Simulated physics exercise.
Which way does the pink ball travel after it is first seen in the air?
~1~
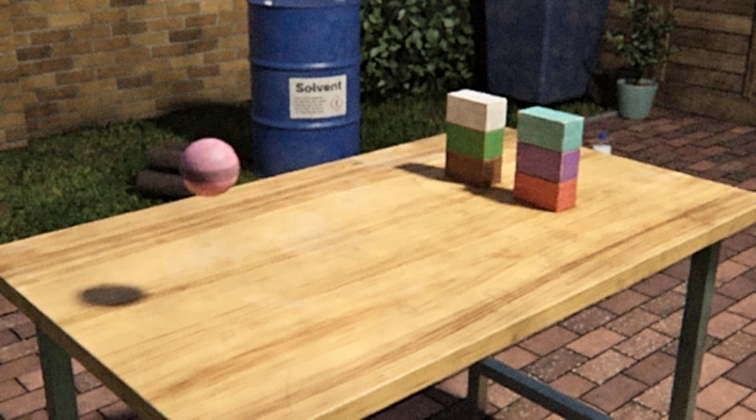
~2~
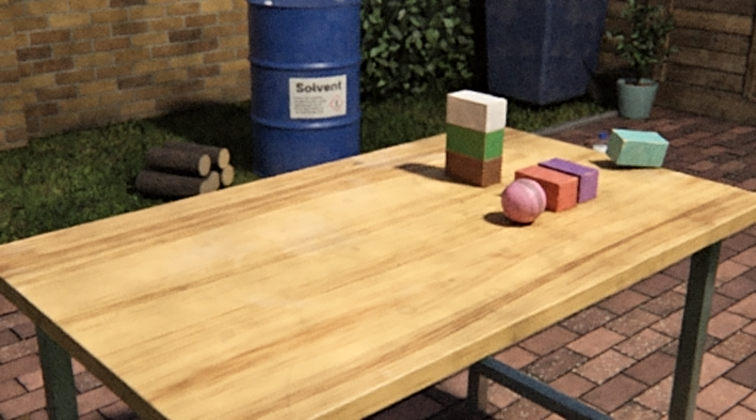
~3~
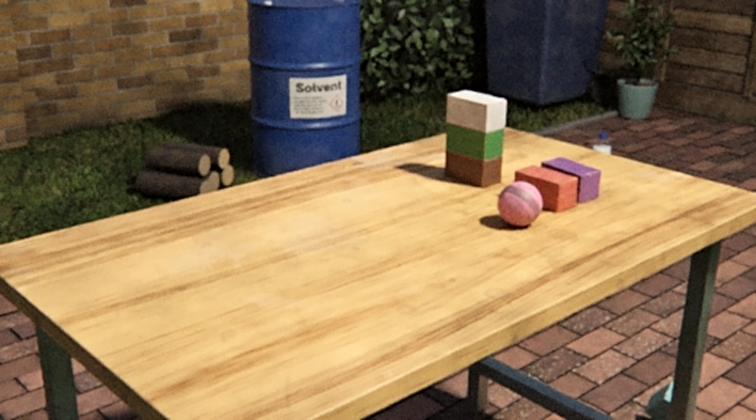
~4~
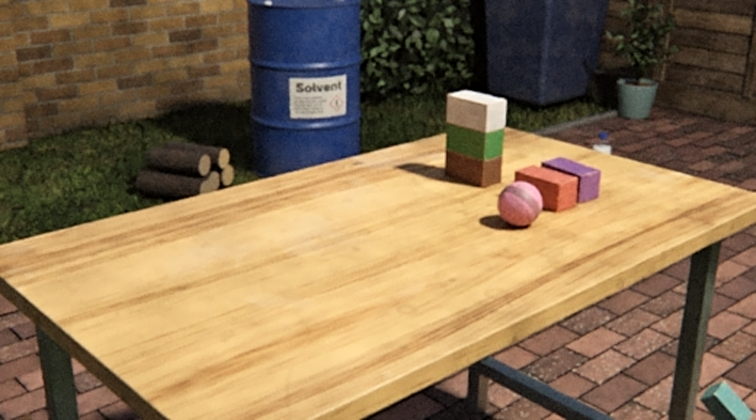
The pink ball travels to the right, toward the stacks of blocks.
